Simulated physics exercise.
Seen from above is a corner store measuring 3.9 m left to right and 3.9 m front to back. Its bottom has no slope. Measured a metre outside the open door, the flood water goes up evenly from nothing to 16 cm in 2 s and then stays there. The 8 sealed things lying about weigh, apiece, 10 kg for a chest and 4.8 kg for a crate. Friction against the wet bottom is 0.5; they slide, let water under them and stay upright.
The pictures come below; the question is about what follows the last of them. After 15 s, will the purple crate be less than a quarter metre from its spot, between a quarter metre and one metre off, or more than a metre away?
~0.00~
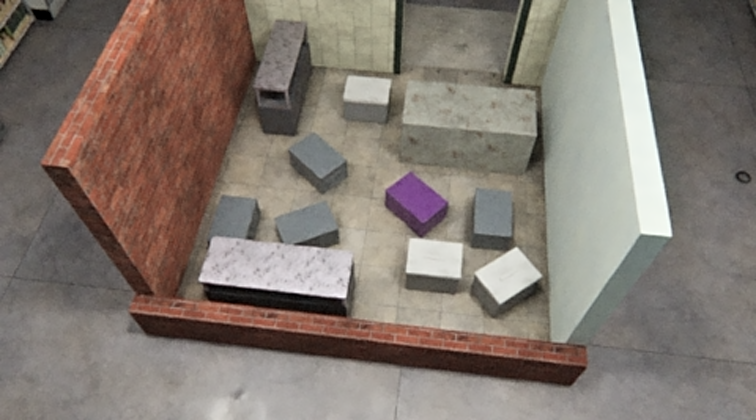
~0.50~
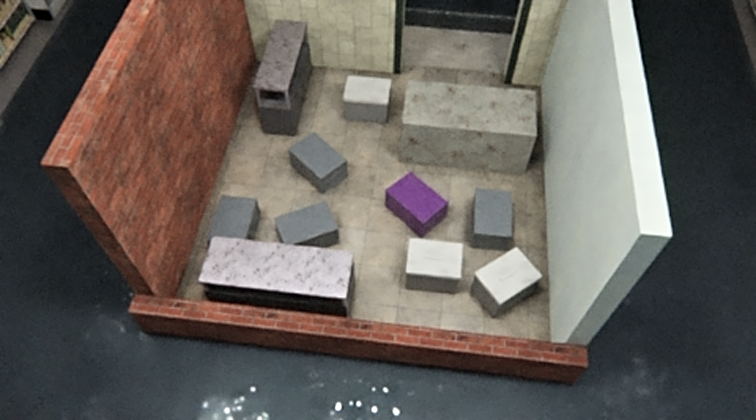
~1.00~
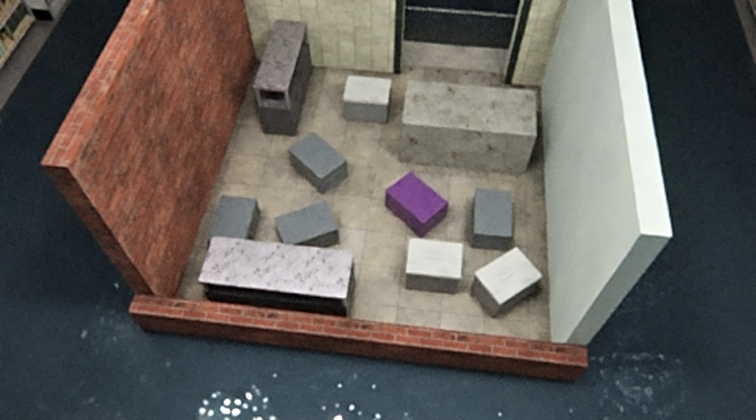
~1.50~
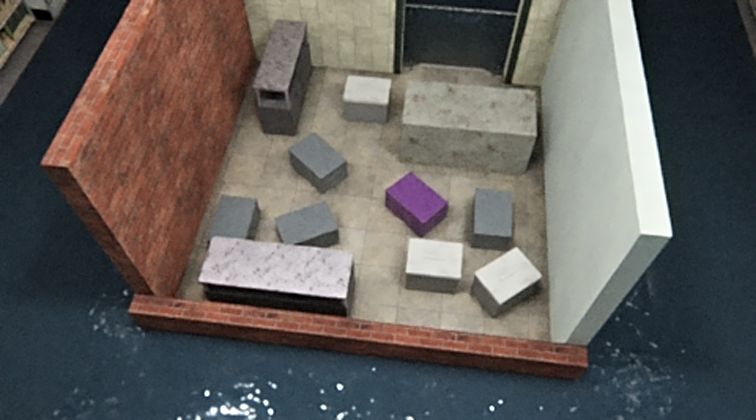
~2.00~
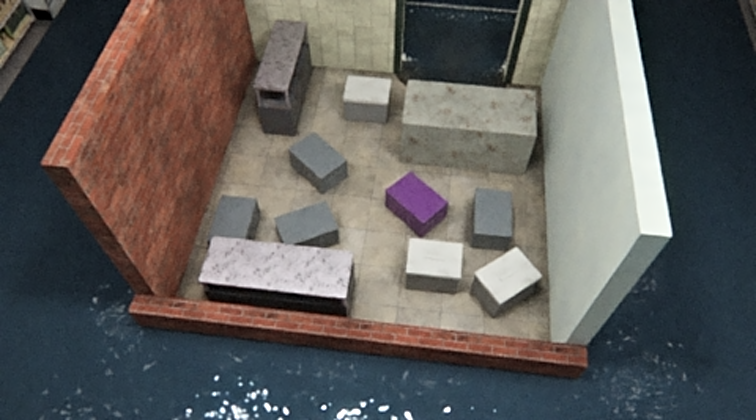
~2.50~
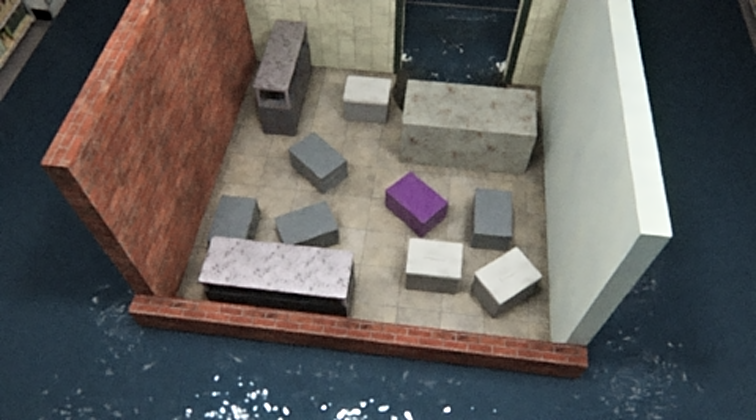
The purple crate will be between a quarter metre and one metre off.
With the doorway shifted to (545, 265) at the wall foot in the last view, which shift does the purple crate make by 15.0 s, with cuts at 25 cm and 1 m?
With that change, the purple crate travels a long distance.
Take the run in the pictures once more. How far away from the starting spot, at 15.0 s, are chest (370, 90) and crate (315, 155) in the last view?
In turn: 200 cm, 120 cm.
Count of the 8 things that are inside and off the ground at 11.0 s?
By my count, 8.
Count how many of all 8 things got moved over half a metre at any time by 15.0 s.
6 in all.
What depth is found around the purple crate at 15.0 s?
Around 10 cm.
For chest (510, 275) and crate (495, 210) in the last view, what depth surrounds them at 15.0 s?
Depths: Near 11 cm, then near 11 cm.
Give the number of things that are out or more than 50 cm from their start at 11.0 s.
The number I get is 5.
After 3.5 s the purple crate is near (417, 196), 0.0 m from its start, aground; 0 afloat.
After 6.8 s the purple crate is near (417, 196), 0.0 m from its start, aground; 4 afloat.
After 11.0 s the purple crate is near (447, 166), 0.6 m from its start, afloat; 8 afloat.
After 15.0 s the purple crate is near (459, 161), 0.7 m from its start, afloat; 8 afloat.
